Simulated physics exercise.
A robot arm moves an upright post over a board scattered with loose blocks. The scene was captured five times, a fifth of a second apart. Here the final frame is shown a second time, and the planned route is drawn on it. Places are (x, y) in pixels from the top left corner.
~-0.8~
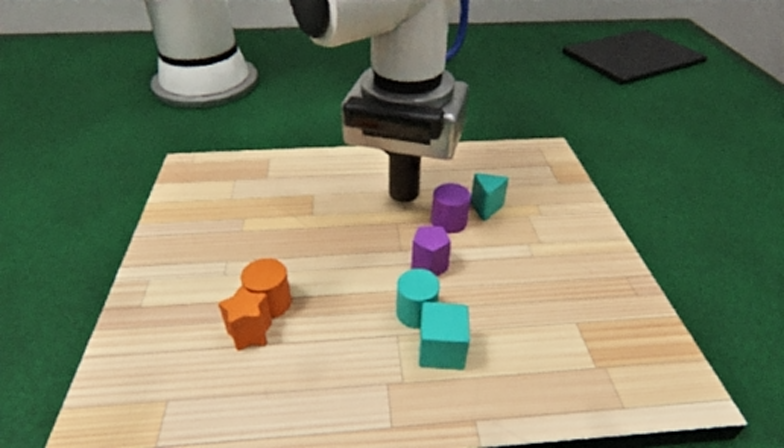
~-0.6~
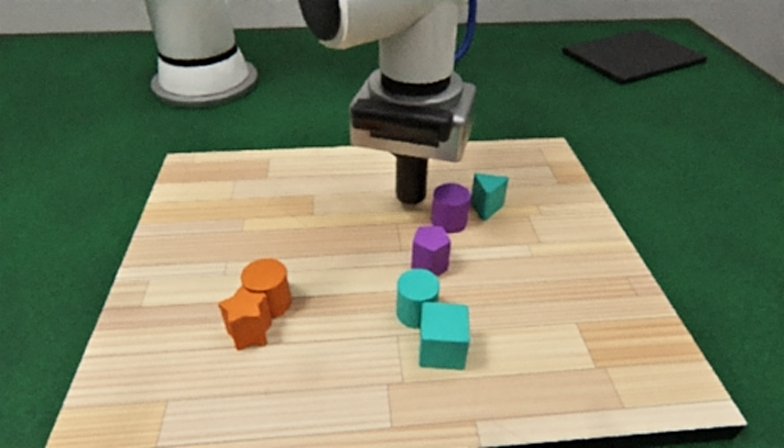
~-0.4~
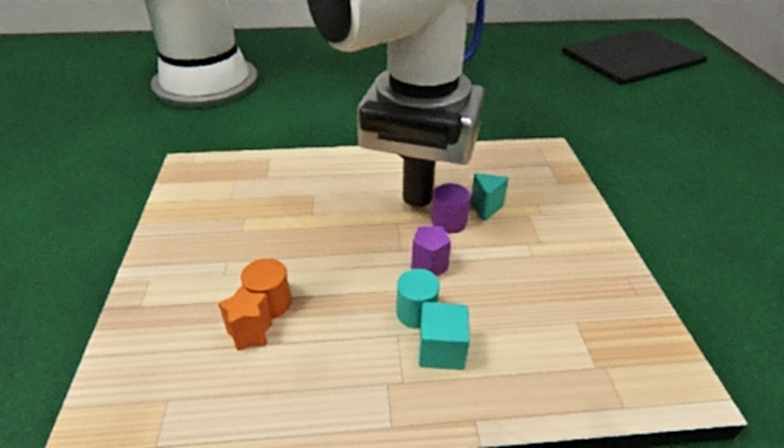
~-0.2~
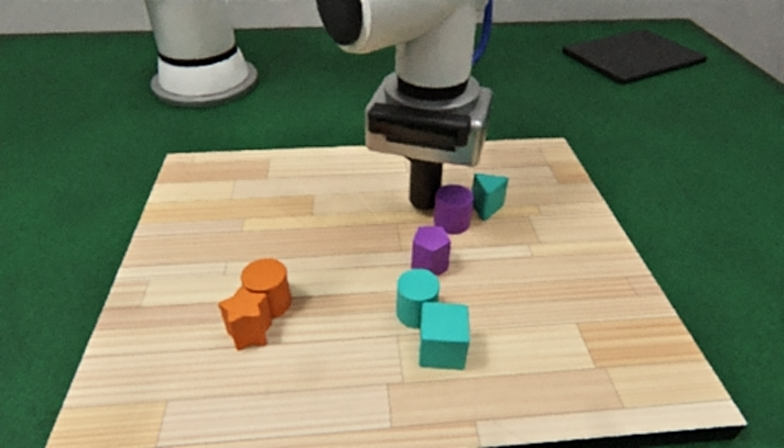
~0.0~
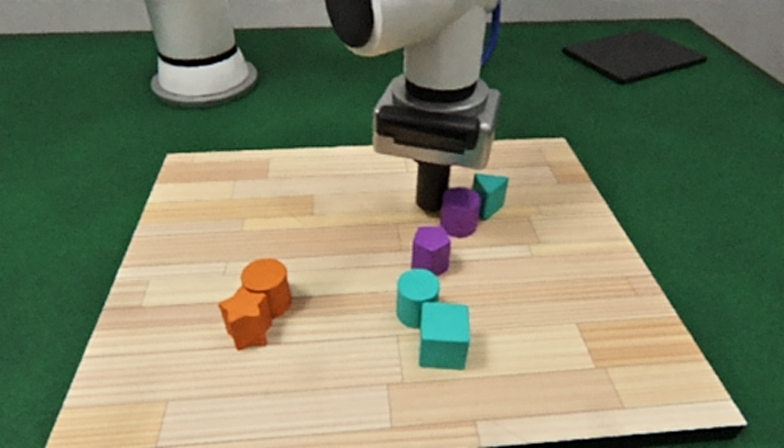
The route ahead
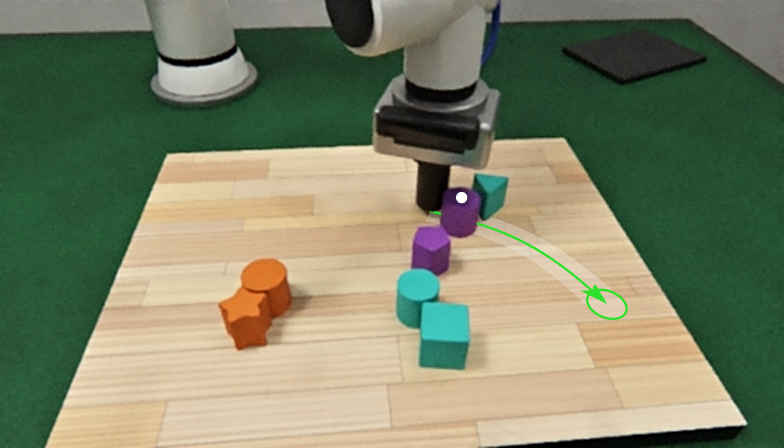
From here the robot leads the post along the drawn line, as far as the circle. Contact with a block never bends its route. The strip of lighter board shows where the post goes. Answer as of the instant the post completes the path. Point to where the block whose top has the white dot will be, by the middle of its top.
My prediction: (532, 244).
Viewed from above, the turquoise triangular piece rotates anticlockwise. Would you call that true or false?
True - the claim holds.
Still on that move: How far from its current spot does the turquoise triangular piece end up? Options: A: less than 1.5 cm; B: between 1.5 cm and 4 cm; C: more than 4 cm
The one that fits is A, less than 1.5 cm.
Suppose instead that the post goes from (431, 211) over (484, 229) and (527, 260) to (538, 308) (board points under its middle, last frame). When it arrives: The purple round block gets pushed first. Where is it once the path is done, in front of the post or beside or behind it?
When the path ends, it will sit ahead of the post.
The line goes from (431, 211) over (492, 228) and (551, 259) to (607, 304); the dot is on the purple round block.
The first path, step by step. One third of the way, post (495, 219); purple round block (511, 224); turquoise triangular piece (499, 182), turned 40° anticlockwise.
Two thirds of the way, post (555, 250); purple round block (531, 244); turquoise triangular piece (499, 182), turned 40° anticlockwise.
At the end, post (611, 294); purple pentagon unmoved; purple round block (531, 244); turquoise triangular piece (499, 182), turned 40° anticlockwise.
